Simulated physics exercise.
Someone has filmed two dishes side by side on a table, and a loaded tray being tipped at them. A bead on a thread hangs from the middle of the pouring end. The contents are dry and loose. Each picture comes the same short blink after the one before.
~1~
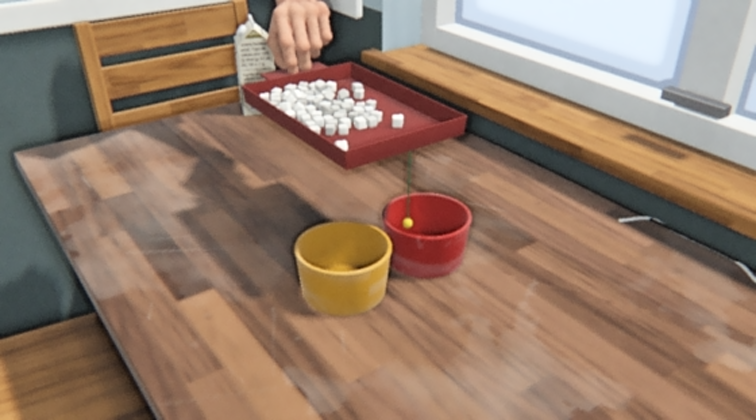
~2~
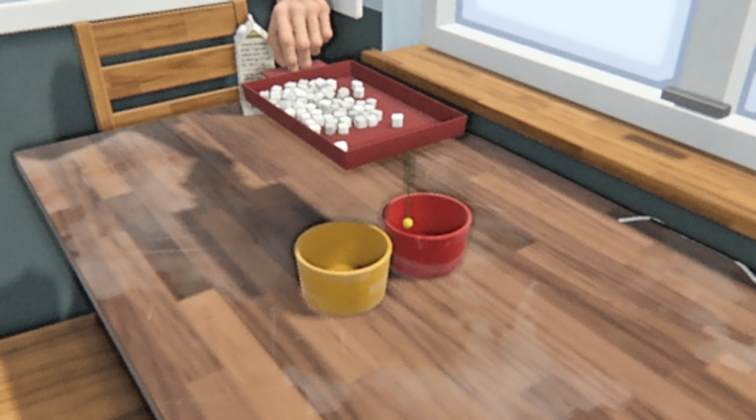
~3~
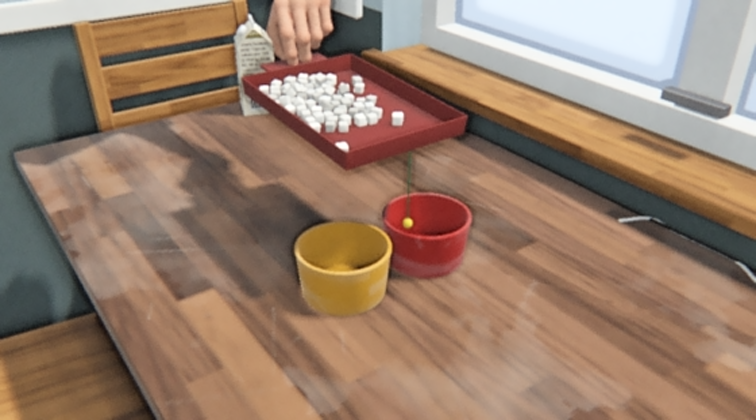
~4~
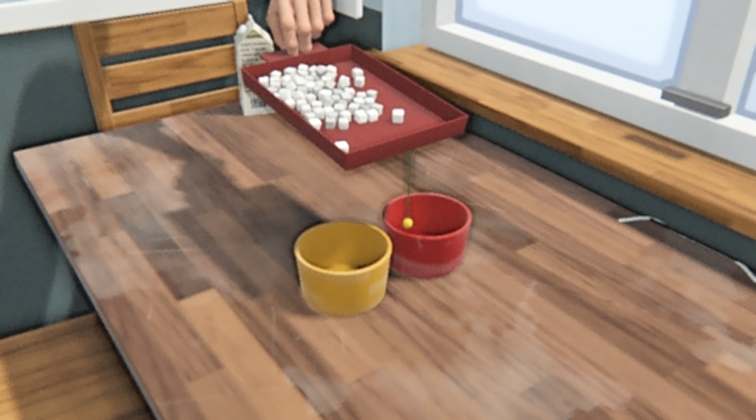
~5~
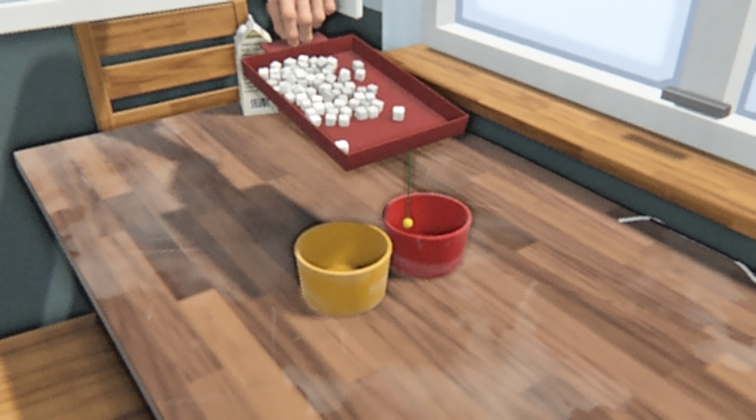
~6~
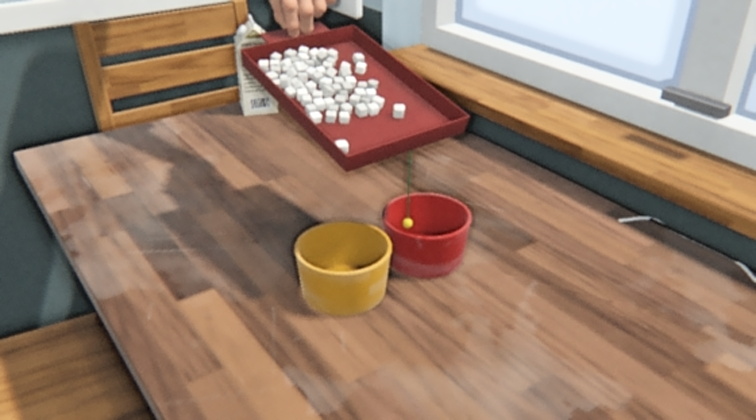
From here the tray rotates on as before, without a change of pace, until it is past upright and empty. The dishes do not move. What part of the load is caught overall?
They take only the smaller part between them.
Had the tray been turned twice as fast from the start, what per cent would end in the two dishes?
Some 0 per cent.
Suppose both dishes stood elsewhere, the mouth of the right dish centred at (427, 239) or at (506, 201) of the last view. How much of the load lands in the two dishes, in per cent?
First some 40, then 0 per cent.
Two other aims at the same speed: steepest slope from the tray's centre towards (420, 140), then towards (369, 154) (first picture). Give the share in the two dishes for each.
In turn 10 and 20 in a hundred.
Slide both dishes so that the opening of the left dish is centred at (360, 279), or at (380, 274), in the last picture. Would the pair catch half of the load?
One: More than half. Two: The larger part.
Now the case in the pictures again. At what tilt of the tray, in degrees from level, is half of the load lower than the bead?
At about 110°.
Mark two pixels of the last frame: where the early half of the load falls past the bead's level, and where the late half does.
The first part at (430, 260); the rest at (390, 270).
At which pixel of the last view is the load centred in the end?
Around (430, 339).
Just after the last frame, tray tipped steeply; almost all on the tray; just a few in the air.
A moment on, tray tipped right over; the larger part on the tray; about a tenth outside both; just a few in the air.
Further on, tray tipped past a quarter turn; every one outside both.
When it is over, tray tipped past a quarter turn; not one in the left dish; not one in the right dish; every one outside both.
